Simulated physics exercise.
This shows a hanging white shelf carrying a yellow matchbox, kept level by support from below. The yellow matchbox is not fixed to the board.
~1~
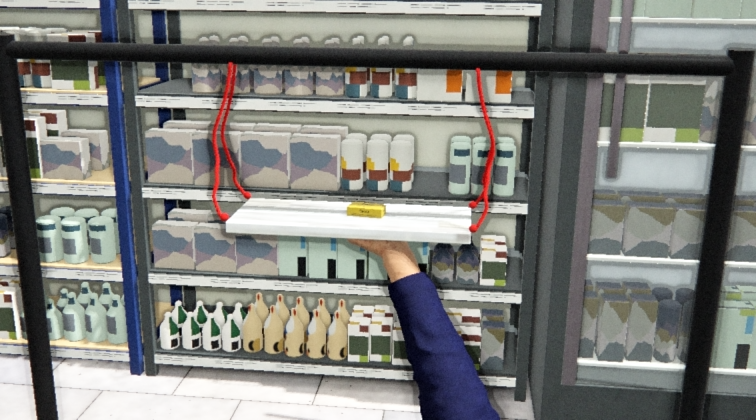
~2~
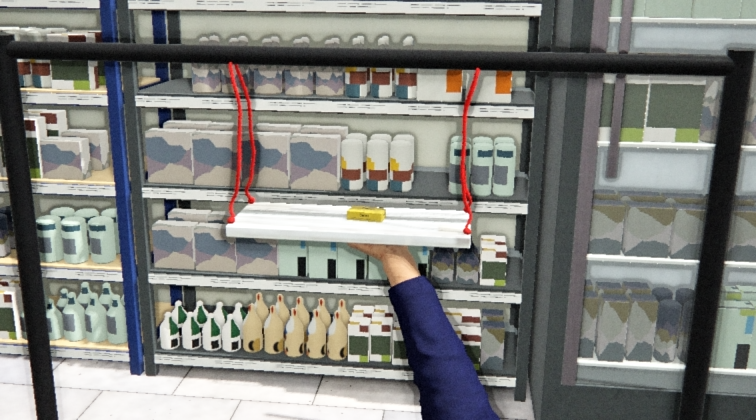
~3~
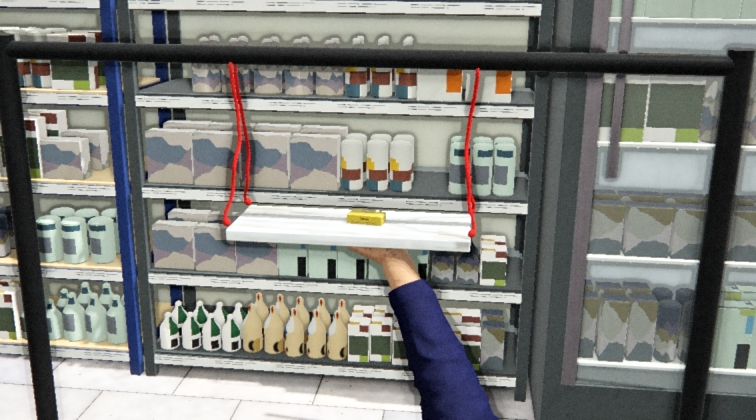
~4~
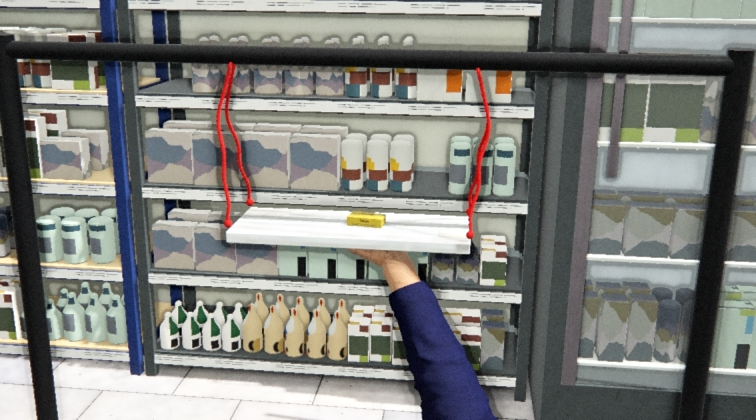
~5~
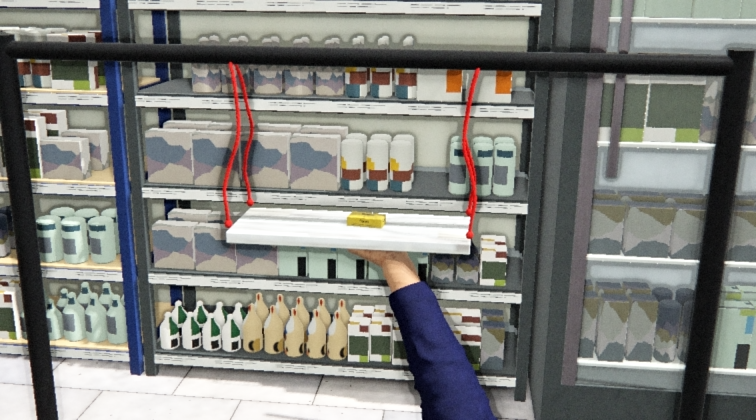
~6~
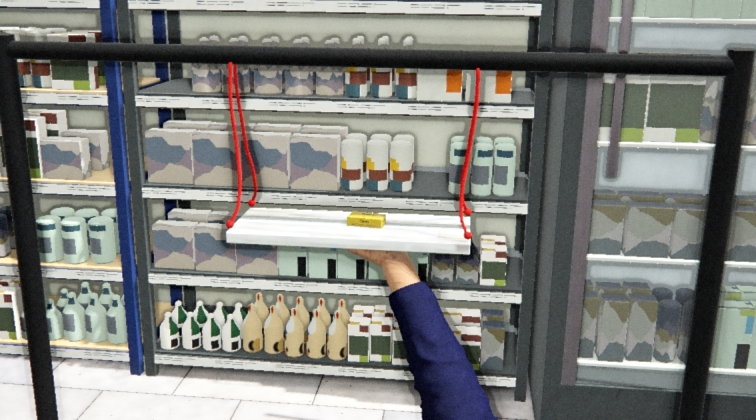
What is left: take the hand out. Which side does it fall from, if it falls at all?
It does not fall.
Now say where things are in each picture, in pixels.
Yellow matchbox (367, 210); white shelf (346, 233), in the first picture.
Yellow matchbox (367, 214), in the second picture.
Yellow matchbox (367, 217), in the third picture.
Yellow matchbox (367, 220); white shelf (346, 243), in the fourth picture.
Yellow matchbox (367, 220), in the fifth picture.
Yellow matchbox (367, 220); white shelf (346, 244); left strings almost straight; right strings almost straight, in the sixth picture.
Then, 0.42 s later than the last view, board level; matchbox on the board near (367, 223).
Finally, board level; matchbox on the board near (367, 223). The yellow matchbox stays on the board.
